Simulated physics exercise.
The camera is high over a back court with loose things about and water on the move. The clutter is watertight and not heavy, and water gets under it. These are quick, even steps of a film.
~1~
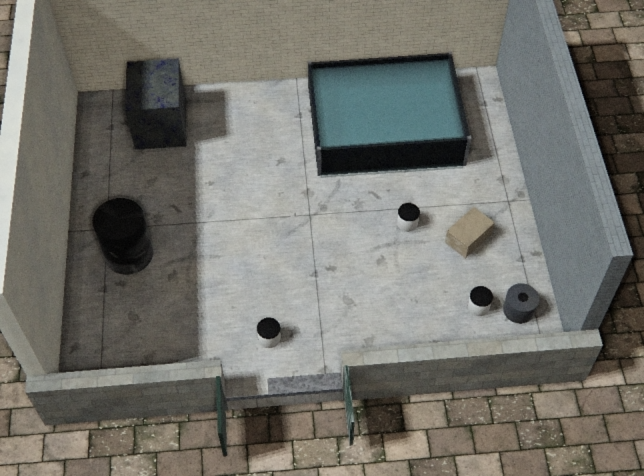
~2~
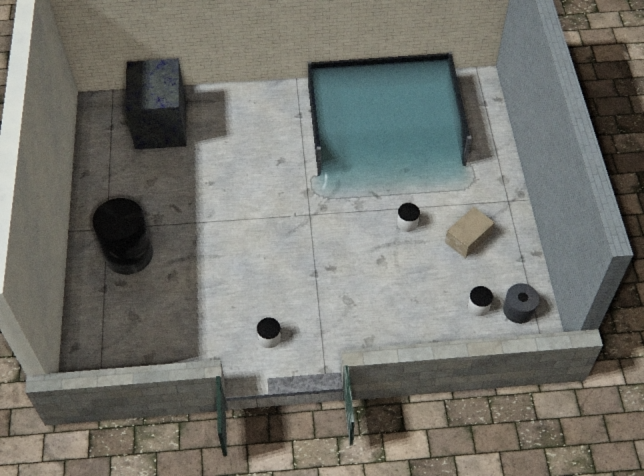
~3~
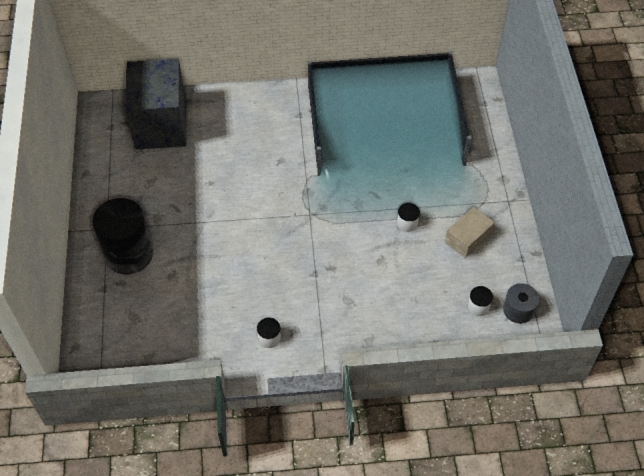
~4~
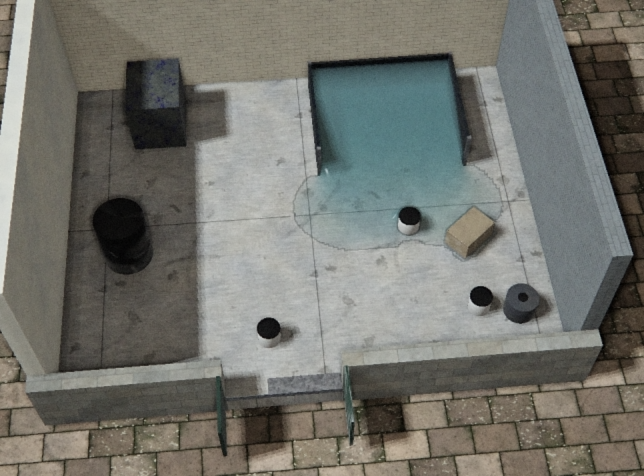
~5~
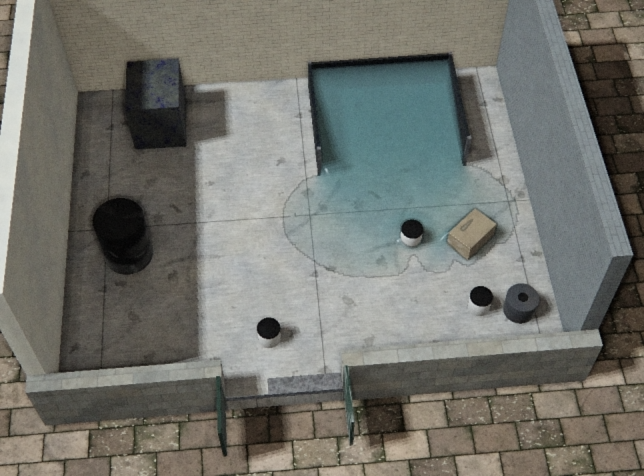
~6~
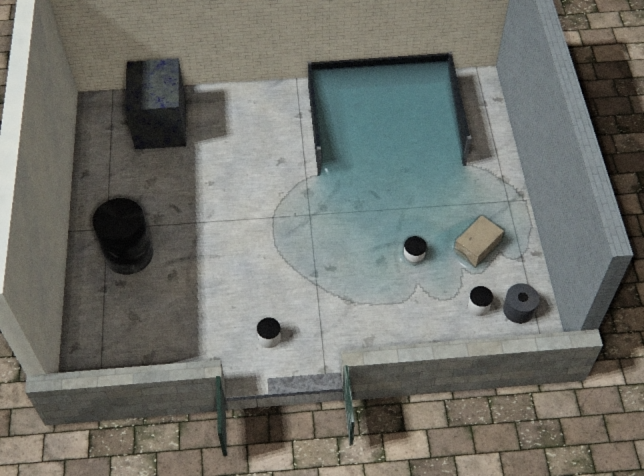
Water pouring from an open-fronted tank and spreading across a walled court floor, nudging a small pail and then a crate.
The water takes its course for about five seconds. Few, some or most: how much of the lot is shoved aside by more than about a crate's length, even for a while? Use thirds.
Share: At least two thirds.
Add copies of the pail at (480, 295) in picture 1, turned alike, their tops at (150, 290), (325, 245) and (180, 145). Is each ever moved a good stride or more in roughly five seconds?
One after the other: Short of that, yes, not that far.
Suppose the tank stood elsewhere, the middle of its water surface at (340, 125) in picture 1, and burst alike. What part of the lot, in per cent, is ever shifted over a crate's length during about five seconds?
I make it 100 per cent.
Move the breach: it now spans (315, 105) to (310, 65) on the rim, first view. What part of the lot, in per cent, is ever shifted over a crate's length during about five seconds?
About 0 per cent.
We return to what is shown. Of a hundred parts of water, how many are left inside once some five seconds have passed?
Roughly 86 per cent.
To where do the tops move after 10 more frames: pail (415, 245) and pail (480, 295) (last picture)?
Close to (421, 328) and (518, 332).
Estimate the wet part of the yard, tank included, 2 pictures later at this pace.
Roughly 40 per cent.
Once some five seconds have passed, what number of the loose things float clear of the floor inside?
It comes to 3.
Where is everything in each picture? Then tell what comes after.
In the first frame, a pail at (409, 212), on the bottom; a crate at (471, 226), on the bottom; 0 of 5 have shifted.
In the second frame, a pail at (409, 212), on the bottom; a crate at (471, 226) rests on the ground; 0 of 5 have shifted.
In the third frame, a pail at (409, 212), on the bottom; a crate at (471, 226), on the bottom; 0 of 5 have shifted.
In the fourth frame, a pail at (410, 216) rests on the ground, close to its start; a crate at (471, 226) rests on the ground; 1 of 5 have shifted.
In the fifth frame, a pail at (412, 229) rests on the ground, close to its start; a crate at (473, 228) rests on the ground, close to its start; 1 of 5 have shifted.
In the sixth frame, a pail at (415, 245), on the bottom, a stride from its start; a crate at (480, 236), on the bottom, close to its start; 2 of 5 have shifted.
A moment on, 2 of 5 are well off their spots; 0 afloat.
Next, 4 of 5 are well off their spots; 4 afloat.
Later, 4 of 5 are well off their spots; 4 afloat.
In the end, 5 of 5 are well off their spots, and 5 have been at some point; 3 afloat.
